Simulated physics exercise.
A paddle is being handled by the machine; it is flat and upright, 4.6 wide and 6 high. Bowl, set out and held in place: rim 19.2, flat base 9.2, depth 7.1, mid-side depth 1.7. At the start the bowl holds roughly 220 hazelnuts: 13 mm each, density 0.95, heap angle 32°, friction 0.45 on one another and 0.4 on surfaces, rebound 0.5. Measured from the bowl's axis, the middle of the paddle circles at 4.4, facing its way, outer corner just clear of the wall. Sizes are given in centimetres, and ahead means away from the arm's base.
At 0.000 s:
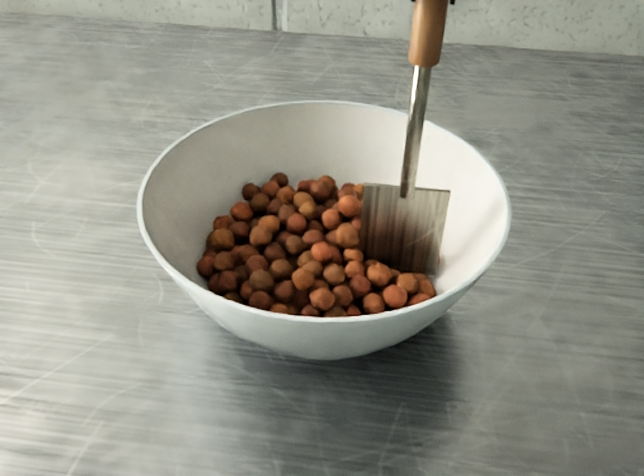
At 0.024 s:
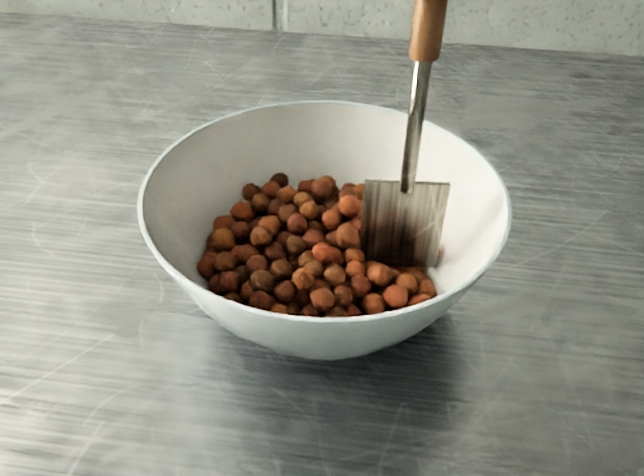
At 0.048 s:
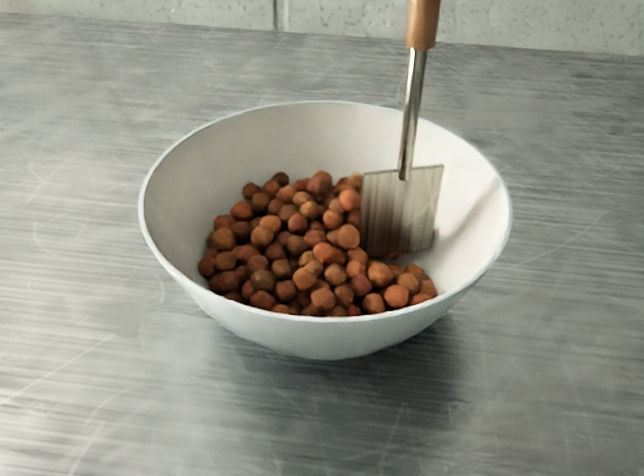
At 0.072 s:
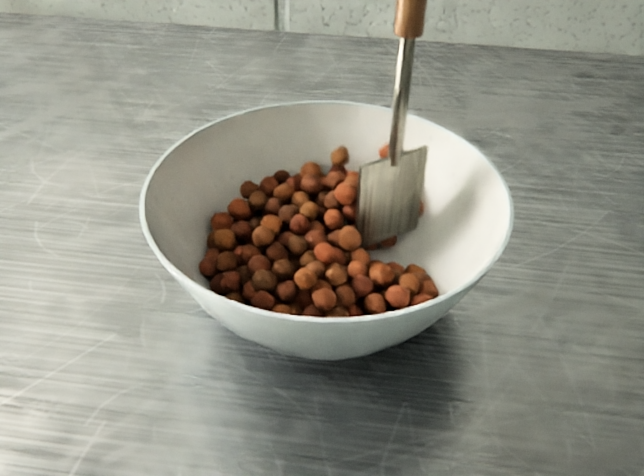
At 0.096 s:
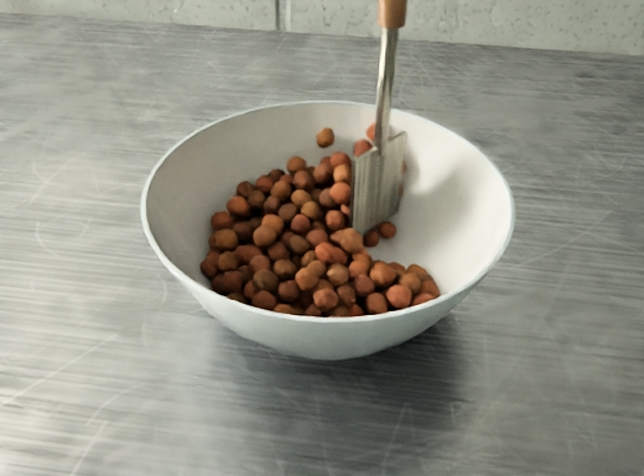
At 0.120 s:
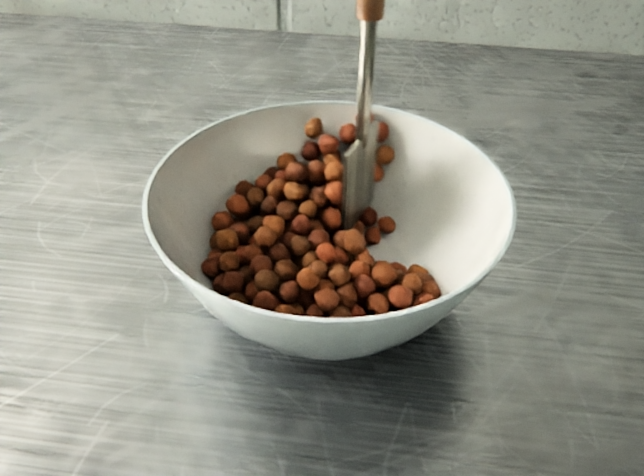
A white bowl sits still while a paddle sweeps around inside, pushing brown hazelnuts toward the back.
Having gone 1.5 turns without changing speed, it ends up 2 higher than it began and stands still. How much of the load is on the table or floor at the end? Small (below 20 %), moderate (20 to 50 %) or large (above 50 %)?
Small.
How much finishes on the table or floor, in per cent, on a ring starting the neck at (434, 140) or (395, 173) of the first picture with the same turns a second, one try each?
5 and 5 %.
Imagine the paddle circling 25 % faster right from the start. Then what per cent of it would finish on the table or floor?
In that case it comes to around 20 percent.
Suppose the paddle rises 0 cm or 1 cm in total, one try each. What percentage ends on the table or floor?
10 and 10 %.
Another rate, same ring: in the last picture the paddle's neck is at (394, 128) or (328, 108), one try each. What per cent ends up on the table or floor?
Close to 0 and 20 in a hundred.
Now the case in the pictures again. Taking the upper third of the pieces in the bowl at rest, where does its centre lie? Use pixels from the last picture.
I'd put it at about (302, 253).
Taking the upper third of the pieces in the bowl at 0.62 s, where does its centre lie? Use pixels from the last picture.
I'd put it close to (346, 185).
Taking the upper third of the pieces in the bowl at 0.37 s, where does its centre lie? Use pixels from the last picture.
Upper-third centre: Approx. (310, 295) px.
After 0.37 s, 253° round, highest piece 9 above the table; 214 in the bowl, 2 on the table or floor, 3 in flight or on the tool.
After 0.62 s, 75° round, highest piece 8 above the table; 208 in the bowl, 10 on the table or floor, 1 in flight or on the tool.
After 0.95 s, 180° round, highest piece 5 above the table; 208 in the bowl, 11 on the table or floor.
After 1.65 s, 180° round, highest piece 5 above the table; 208 in the bowl, 11 on the table or floor.
In the end, 208 in the bowl, 11 on the table or floor. That is 5 % on the table or floor.
